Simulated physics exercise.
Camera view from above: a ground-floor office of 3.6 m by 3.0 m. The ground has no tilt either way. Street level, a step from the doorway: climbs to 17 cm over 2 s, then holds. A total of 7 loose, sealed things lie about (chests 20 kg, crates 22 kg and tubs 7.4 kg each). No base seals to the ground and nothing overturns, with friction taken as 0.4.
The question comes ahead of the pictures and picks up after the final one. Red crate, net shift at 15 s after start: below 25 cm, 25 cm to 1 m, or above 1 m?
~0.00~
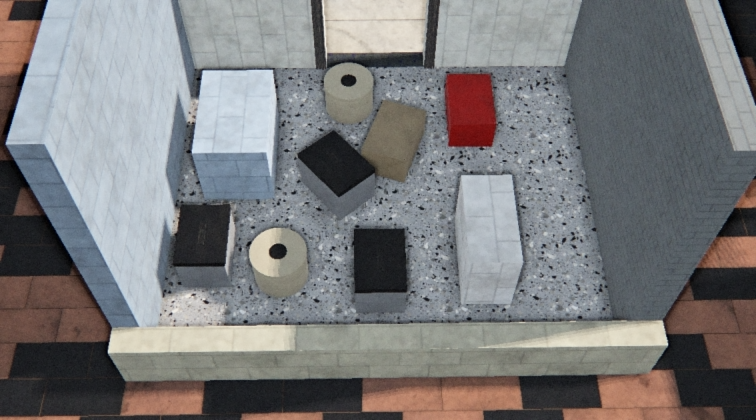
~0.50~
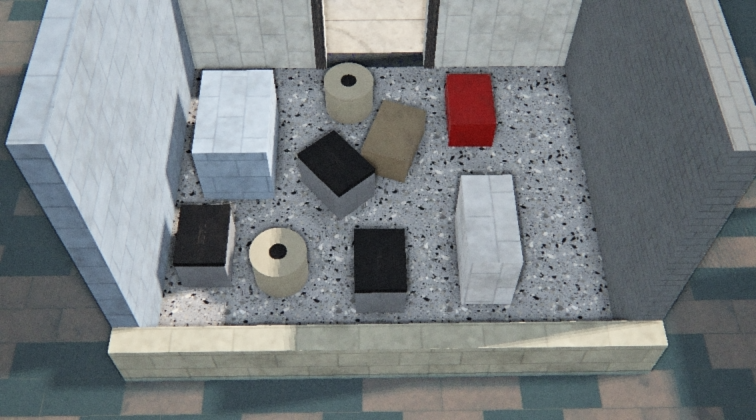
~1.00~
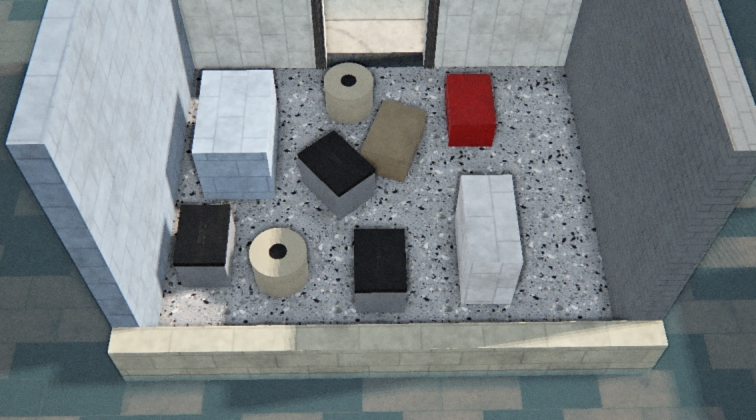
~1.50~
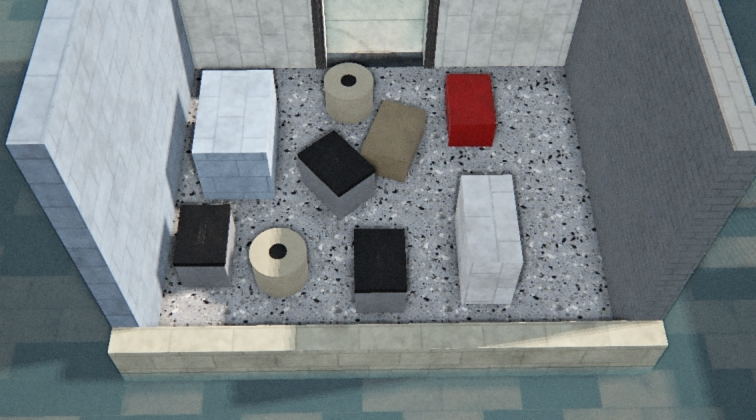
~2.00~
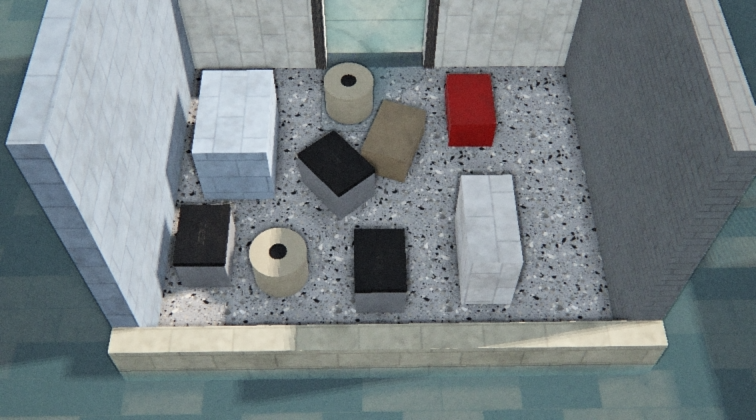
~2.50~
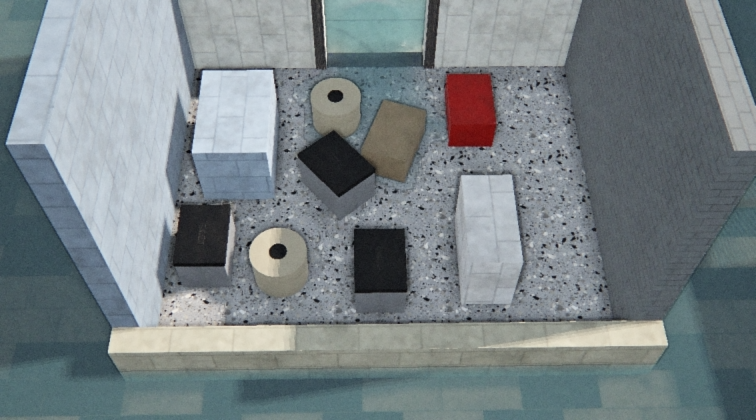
It is left close to where it began.
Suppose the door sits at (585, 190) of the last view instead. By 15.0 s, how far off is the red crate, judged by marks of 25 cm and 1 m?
Outcome - red crate: Short shift.
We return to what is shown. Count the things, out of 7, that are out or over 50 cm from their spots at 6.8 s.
Count then: 4.
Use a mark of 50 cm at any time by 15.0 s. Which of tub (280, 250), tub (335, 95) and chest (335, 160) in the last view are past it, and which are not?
First greater, then greater, then greater.
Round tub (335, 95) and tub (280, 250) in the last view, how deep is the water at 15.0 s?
12 and 17 cm.
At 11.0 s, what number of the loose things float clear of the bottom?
My tally comes to 5.
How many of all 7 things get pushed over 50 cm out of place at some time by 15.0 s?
That comes to 5.
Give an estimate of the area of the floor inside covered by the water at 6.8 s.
Near 9.0 m2 in all.
After 3.5 s the red crate is near (481, 99), 0.1 m from its start, aground; 1 afloat.
After 6.8 s the red crate is near (481, 99), 0.1 m from its start, aground; 2 afloat.
After 11.0 s the red crate is near (481, 99), 0.1 m from its start, aground; 5 afloat.
After 15.0 s the red crate is near (481, 99), 0.1 m from its start, aground; 6 afloat.
